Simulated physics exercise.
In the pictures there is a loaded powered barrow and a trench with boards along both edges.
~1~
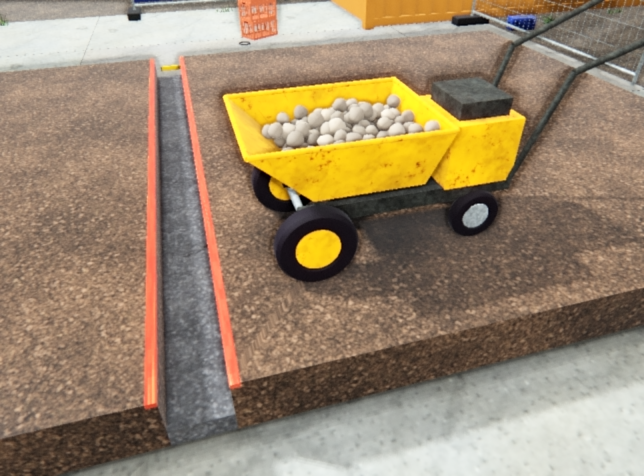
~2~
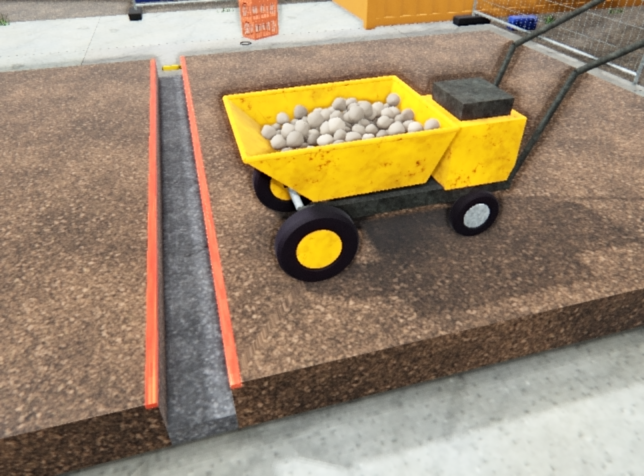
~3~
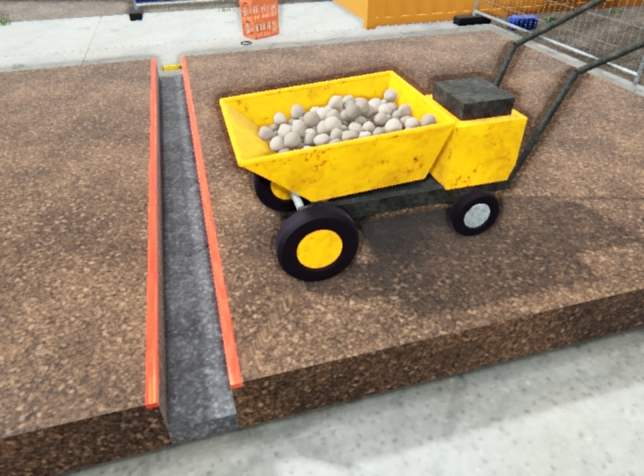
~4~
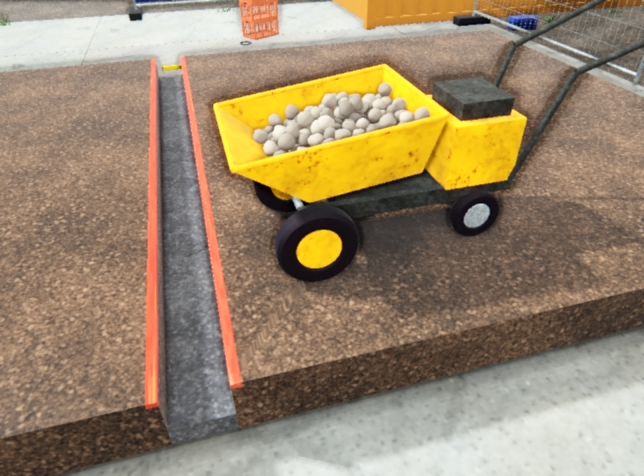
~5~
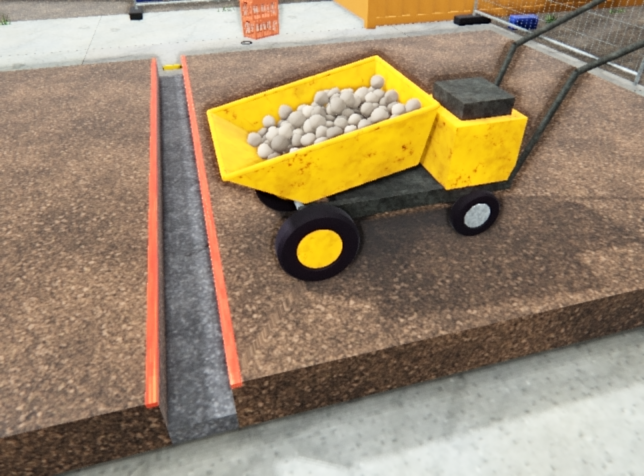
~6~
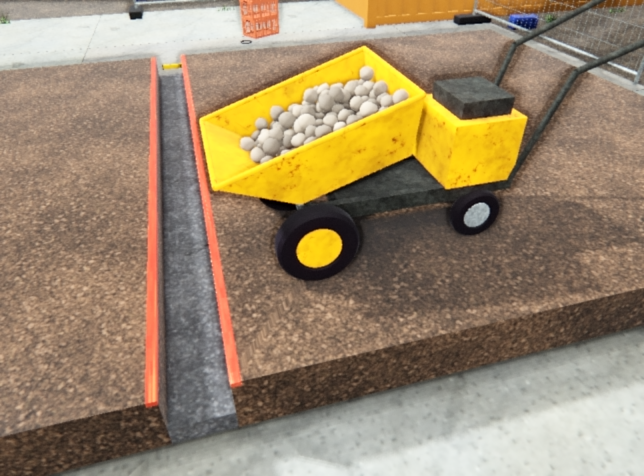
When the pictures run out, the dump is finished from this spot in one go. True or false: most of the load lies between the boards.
True.
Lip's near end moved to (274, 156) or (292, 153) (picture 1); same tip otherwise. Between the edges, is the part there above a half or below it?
First: The bulk of it. Second: The bulk of it.
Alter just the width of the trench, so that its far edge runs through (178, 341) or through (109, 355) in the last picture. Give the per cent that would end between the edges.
Close to 30 per cent in the first, close to 100 per cent in the second.
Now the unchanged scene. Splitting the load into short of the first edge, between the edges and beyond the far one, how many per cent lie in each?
Roughly short 0 per cent, between 70 per cent, beyond 25 per cent.
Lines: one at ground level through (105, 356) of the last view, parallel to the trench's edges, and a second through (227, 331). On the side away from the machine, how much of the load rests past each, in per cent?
Estimate: 20 % and 100 %, respectively.
Just after the last frame, skip tipped steeply; every one in the skip.
A moment on, skip tipped right over; the larger part in the skip; roughly a quarter in or heaped over the trench; just a few beyond it.
Further on, skip tipped right over; about a tenth in the skip; roughly two thirds in or heaped over the trench; roughly a quarter beyond it.
When it is over, skip tipped right over; just a few in the skip; roughly two thirds in or heaped over the trench; roughly a quarter beyond it.
